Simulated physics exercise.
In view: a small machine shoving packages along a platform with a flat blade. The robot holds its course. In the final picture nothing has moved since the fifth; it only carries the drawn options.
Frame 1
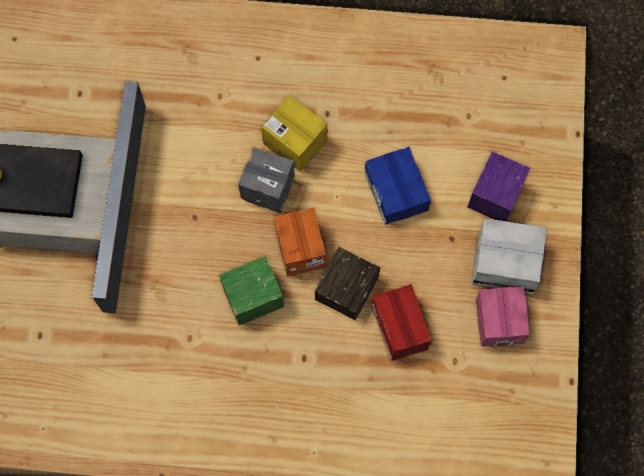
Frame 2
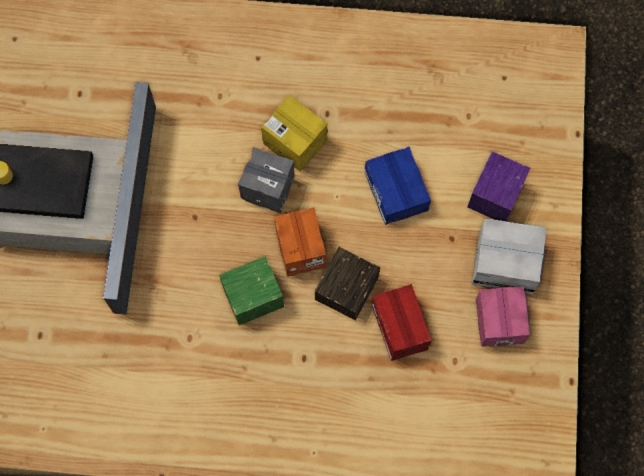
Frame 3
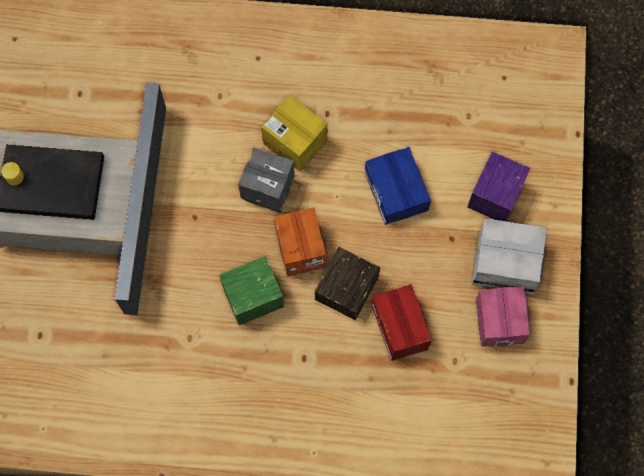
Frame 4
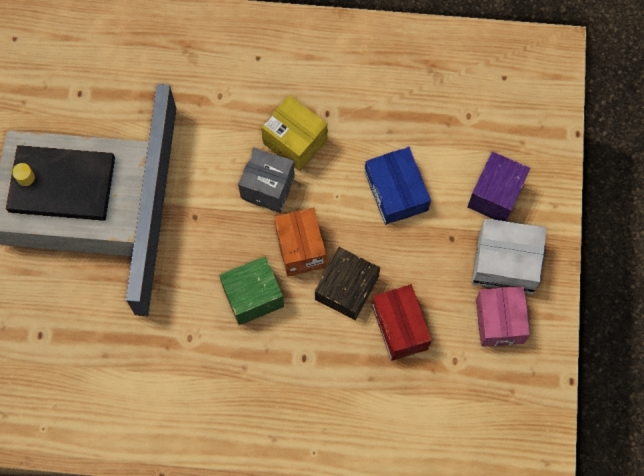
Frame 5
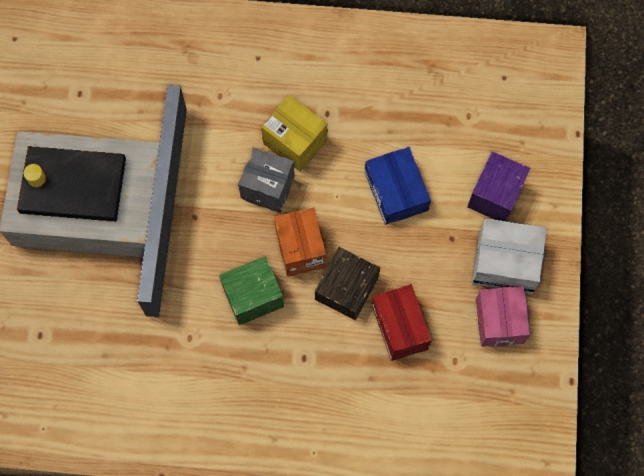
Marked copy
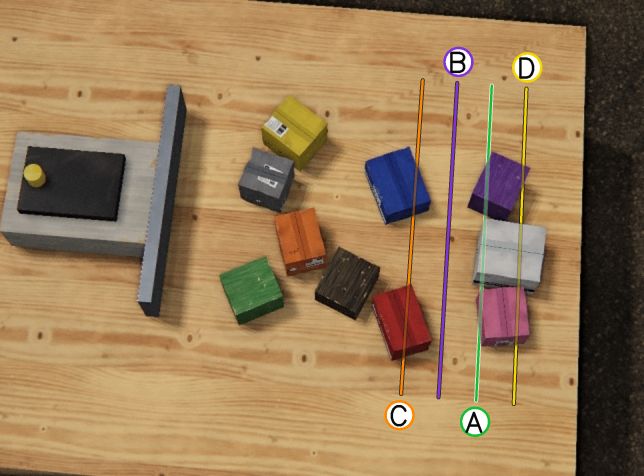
On a wooden platform, a small machine with a flat blade crept a short way to the right toward a scatter of colourful boxes, which all stayed still and untouched.
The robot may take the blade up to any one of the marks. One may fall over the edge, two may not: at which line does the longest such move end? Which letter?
It can go as far as B.
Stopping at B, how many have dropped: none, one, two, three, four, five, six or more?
In all, none.
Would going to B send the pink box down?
No.
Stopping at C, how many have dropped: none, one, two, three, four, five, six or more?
The count is none.
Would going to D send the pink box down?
Yes.
On the marked copy, A at (484, 237); B at (448, 234); C at (412, 231); D at (520, 240).
Taking B. A third of the way, robot (184, 192); yellow parcel (311, 128); green crate (292, 305).
Two thirds of the way, robot (287, 201); red box (451, 347); black crate (448, 290).
When it is over, robot (366, 207); pink box (570, 334); purple crate (565, 193); none fallen.
As for the rest, A drops three; C is within the limit but short; D drops five.
